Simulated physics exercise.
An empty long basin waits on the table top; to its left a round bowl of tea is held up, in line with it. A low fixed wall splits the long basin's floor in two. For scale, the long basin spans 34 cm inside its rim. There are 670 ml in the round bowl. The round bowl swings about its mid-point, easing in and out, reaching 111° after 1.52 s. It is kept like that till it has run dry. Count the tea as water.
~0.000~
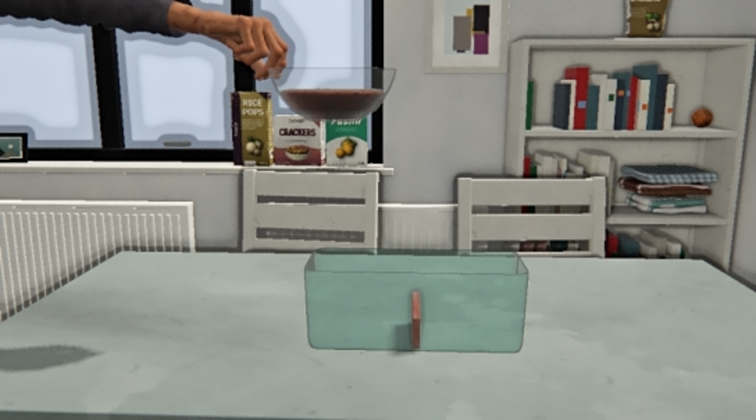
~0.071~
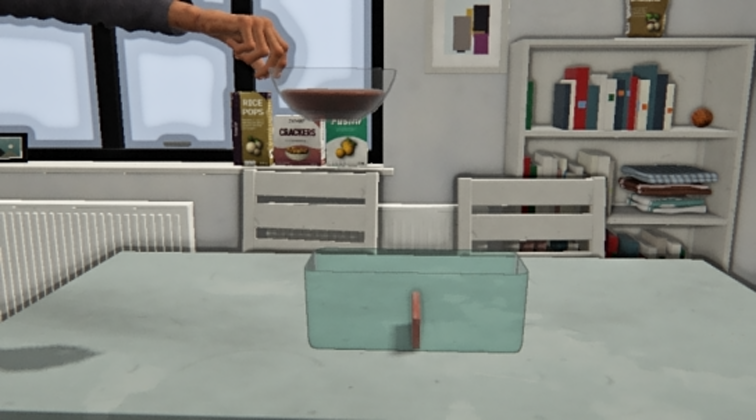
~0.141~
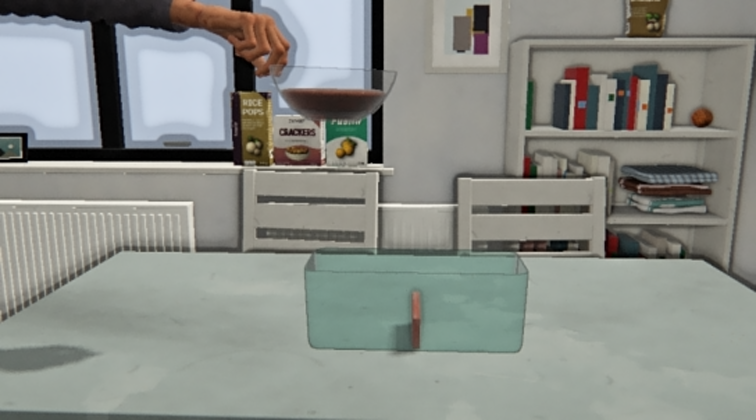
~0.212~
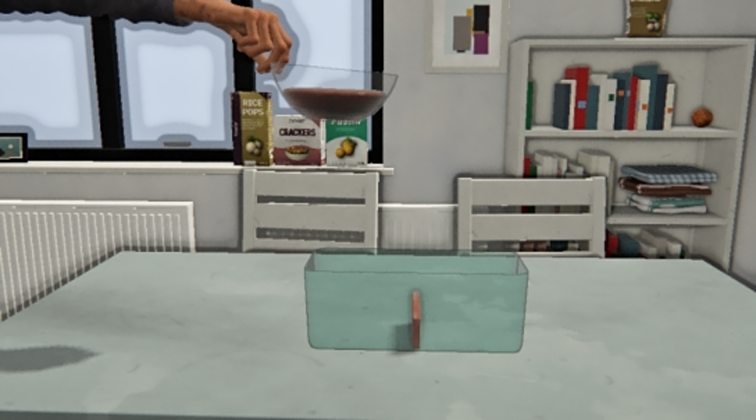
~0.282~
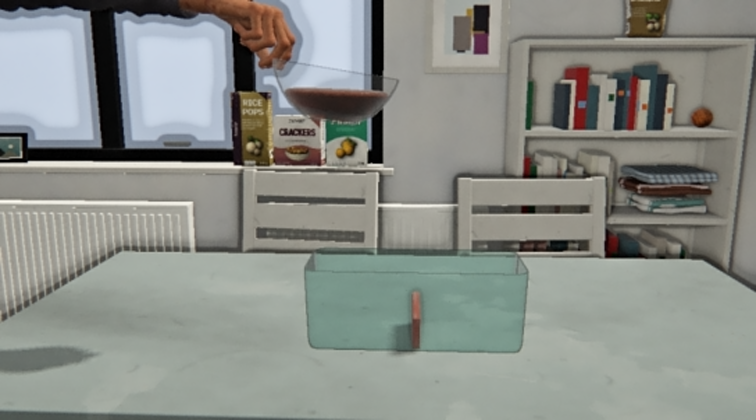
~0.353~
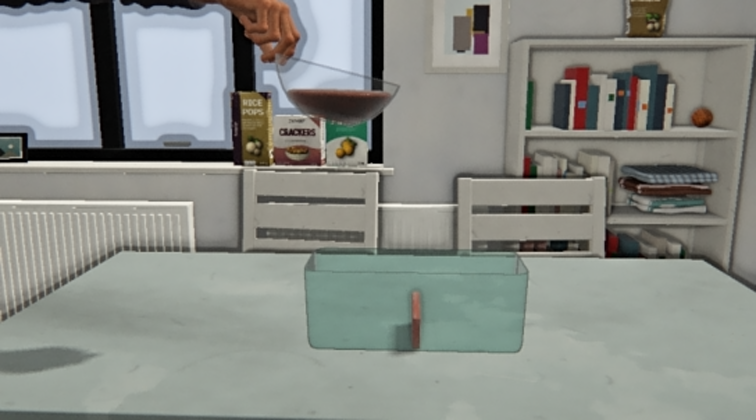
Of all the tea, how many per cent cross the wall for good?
Roughly 81 per cent is past the wall.
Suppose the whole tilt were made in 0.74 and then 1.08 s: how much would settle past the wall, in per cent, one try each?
First 65, then 75 per cent.
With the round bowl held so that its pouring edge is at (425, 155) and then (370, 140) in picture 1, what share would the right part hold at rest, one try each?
First 90, then 15 per cent.
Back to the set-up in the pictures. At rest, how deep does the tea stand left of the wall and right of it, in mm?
Some 6 mm on the left and 26 mm on the right.
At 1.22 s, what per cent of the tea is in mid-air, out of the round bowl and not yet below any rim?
Near 8 in a hundred.
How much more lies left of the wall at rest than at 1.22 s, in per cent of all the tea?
Some 5 per cent.
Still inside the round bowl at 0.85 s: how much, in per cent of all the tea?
Near 40 in a hundred.
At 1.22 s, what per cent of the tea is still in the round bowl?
About 0 per cent.
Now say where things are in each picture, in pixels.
In the first picture, it leans 0°; its right rim is at (396, 71); the tea meets the walls at (282, 91) and (387, 91); the long basin's rim runs from (310, 260) to (522, 263); the wall's top is at (416, 306).
In the second picture, it leans 1°; its right rim is at (396, 71); the tea meets the walls at (282, 90) and (387, 92).
In the third picture, it leans 2°; its right rim is at (397, 73); the tea meets the walls at (282, 90) and (387, 92).
In the fourth picture, it leans 5°; its right rim is at (398, 77); the tea meets the walls at (284, 90) and (388, 93).
In the fifth picture, it leans 9°; its right rim is at (399, 81); the tea meets the walls at (286, 90) and (390, 94).
In the sixth picture, it leans 14°; its right rim is at (399, 87); the tea meets the walls at (288, 91) and (393, 93).
Then, 0.85 s in, the tilt is 66° and 41 per cent is still to pour, 1 is left of the wall and 12 right of it.
Then, 1.22 s in, the tilt is 101° and 0 per cent is still to pour, 12 is left of the wall and 80 right of it.
Then, 1.60 s in, the tilt is 111° and 0 per cent is still to pour, 17 is left of the wall and 81 right of it.
Then, 2.02 s in, the tilt is 111° and 0 per cent is still to pour, 17 is left of the wall and 81 right of it.
Finally, 17 per cent lies left of the wall, 81 right of it and 2 outside.
